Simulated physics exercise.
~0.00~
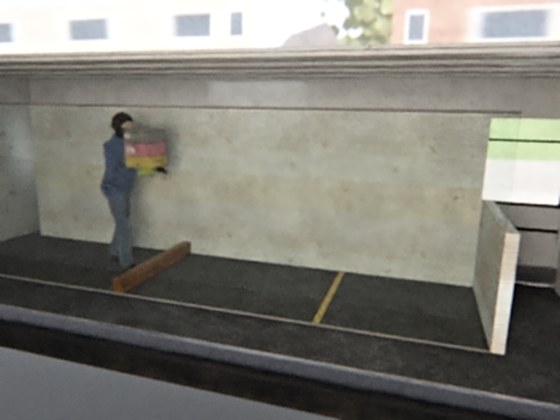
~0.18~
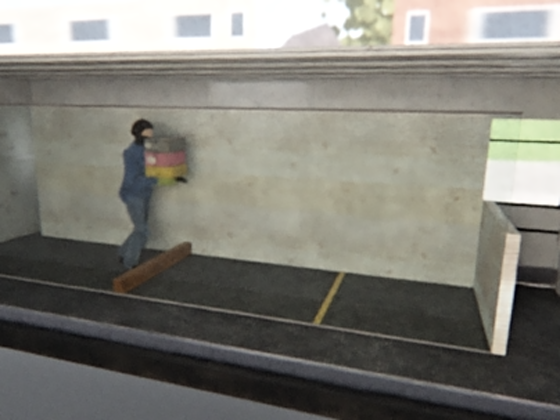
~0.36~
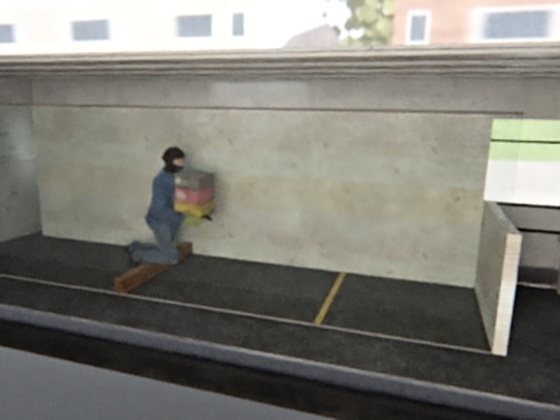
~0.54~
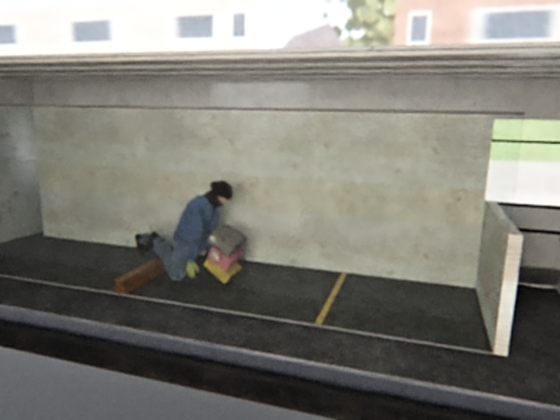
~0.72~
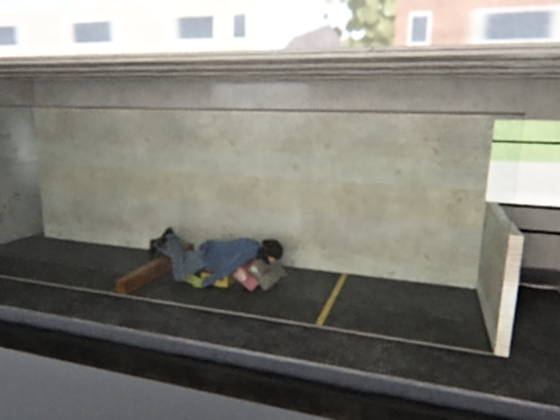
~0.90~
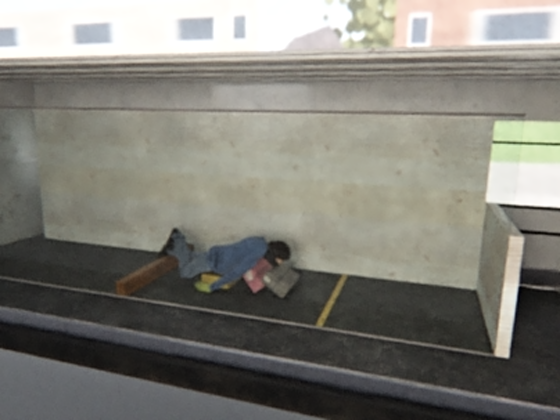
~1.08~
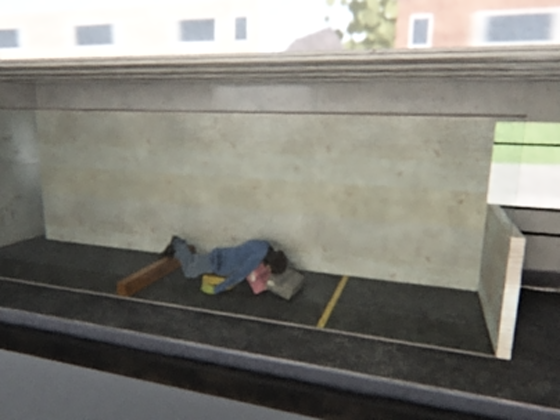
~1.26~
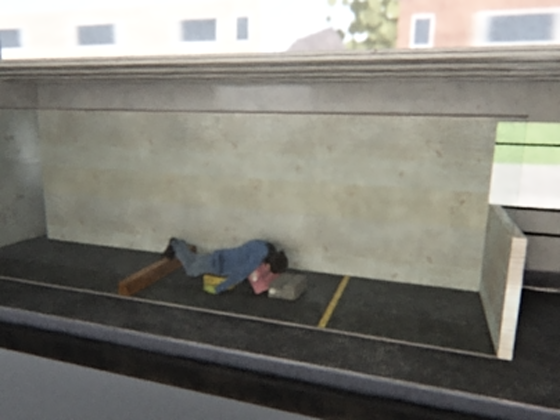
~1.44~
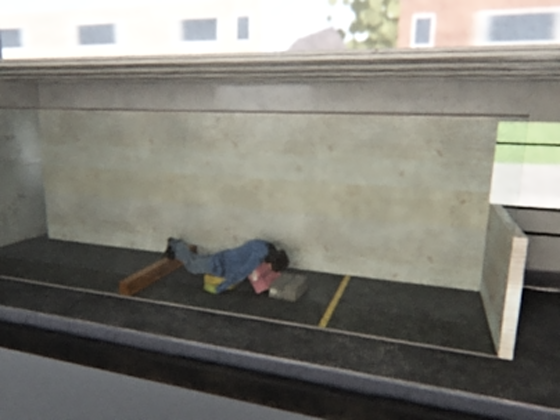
A limp figure in blue, with a stack of boxes held out in front, moves right toward a low brown rail lying across the dark floor of a concrete-walled bay. The knees fold at the rail and the body sinks, tipping forward over it. The stack drops with the figure and tilts as it meets the floor. The figure flops face down on top of the boxes, which spread to the right, the grey carton sliding farthest. Everything settles with the feet by the rail, and the figure, yellow toolbox, pink parcel and grey carton all lie short of the yellow line.
